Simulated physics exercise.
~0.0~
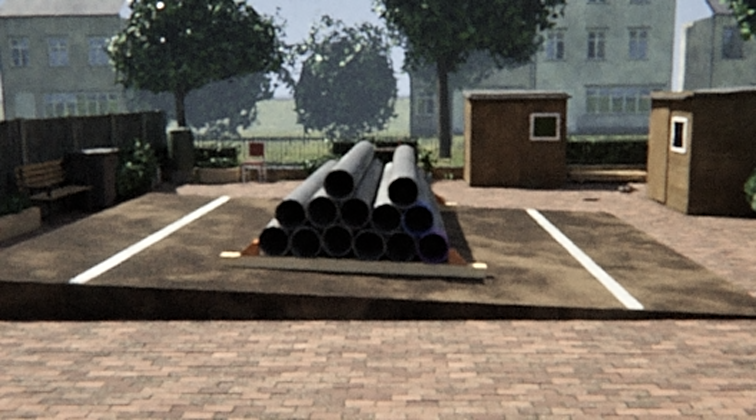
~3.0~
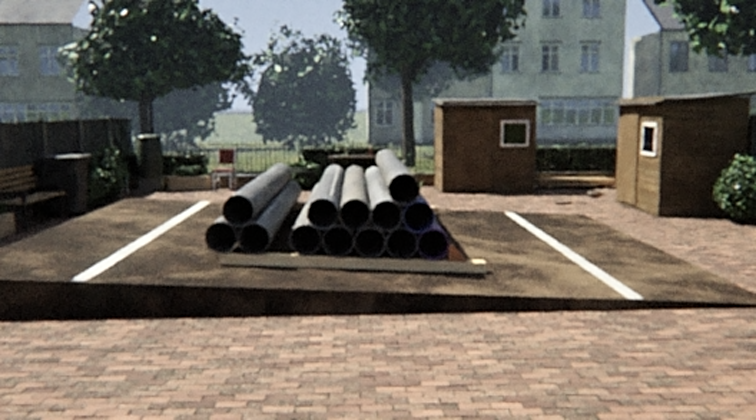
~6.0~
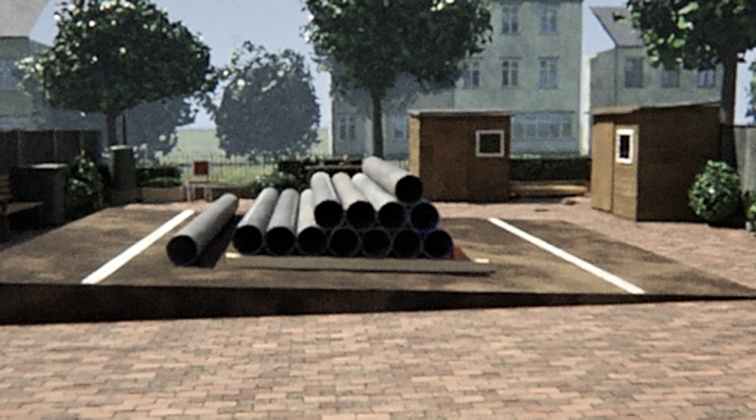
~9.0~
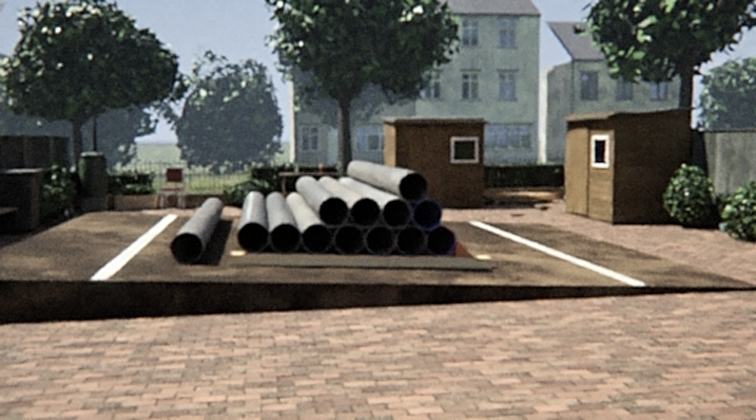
A stack of grey pipes sat in a paved yard until its left side gave way, several pipes slumping leftward and one rolling a little clear, while the rest stayed piled on the right, all ending up between the white lines.
